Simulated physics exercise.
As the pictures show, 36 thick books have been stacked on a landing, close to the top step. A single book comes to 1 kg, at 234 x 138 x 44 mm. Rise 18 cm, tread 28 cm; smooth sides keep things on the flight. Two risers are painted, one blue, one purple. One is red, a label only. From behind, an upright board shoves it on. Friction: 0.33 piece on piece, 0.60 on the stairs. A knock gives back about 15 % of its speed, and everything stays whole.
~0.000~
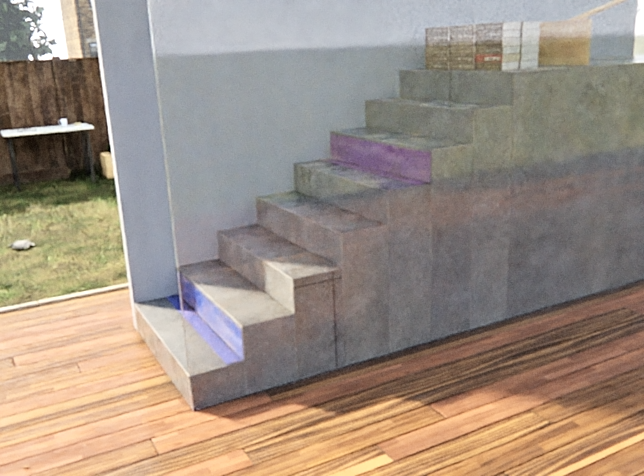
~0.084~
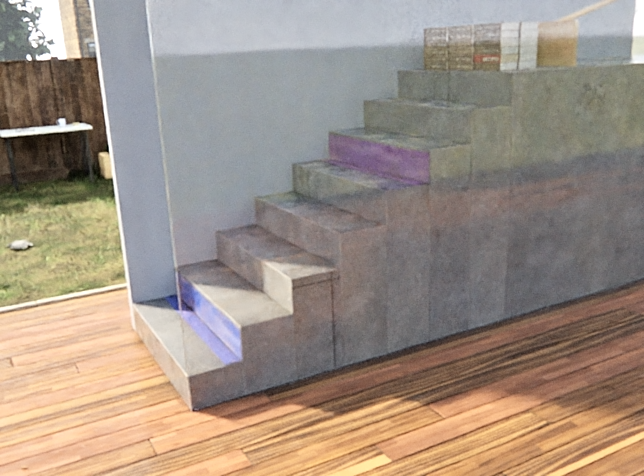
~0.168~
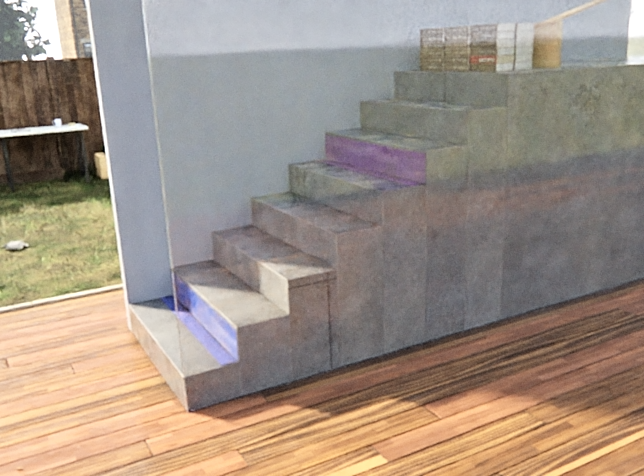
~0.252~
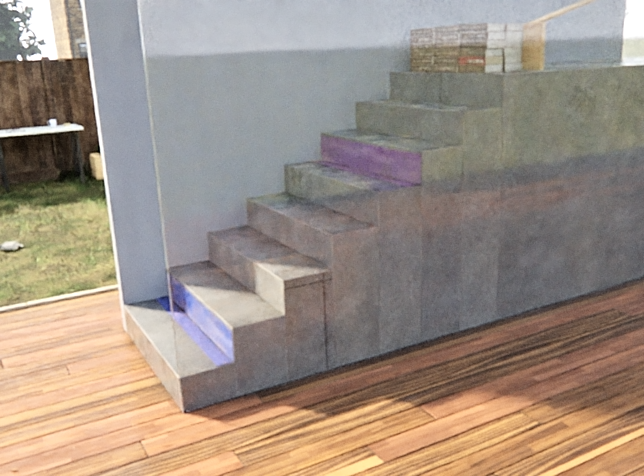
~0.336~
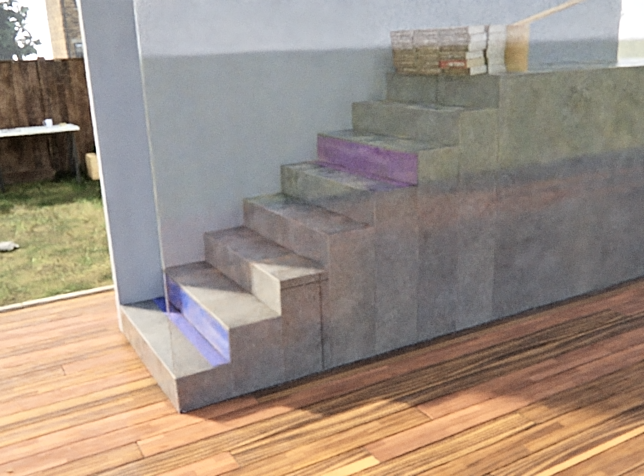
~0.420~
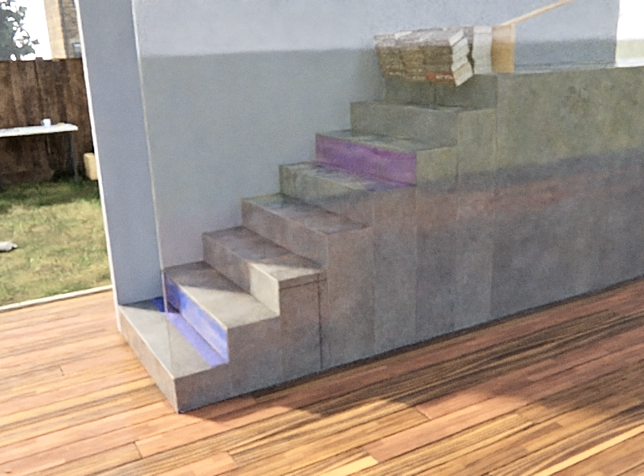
Board pushing a stack of thick books across a landing to the top of grey stairs, the front books tilting over the edge.
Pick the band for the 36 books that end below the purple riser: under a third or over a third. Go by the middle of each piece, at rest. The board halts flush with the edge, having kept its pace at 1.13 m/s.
It comes to over a third.
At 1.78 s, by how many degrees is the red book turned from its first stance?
Some 180°.
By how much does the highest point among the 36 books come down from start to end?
About 36 cm.
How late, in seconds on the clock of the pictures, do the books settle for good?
Around 3.5 s.
After 0.52 s, none of the 36 books below the purple riser, 36 disturbed; red book 47° from how it stood, 17 cm lower.
After 0.76 s, 9 of the 36 books below the purple riser; red book on its side.
After 1.14 s, 25 of the 36 books below the purple riser; red book upside down.
After 1.78 s, 26 of the 36 books below the purple riser; red book upside down.
In the end (3.5 s), 26 of the 36 books below the purple riser; red book upside down. That is 72 per cent. From the last view, middles, red book near (402, 141).
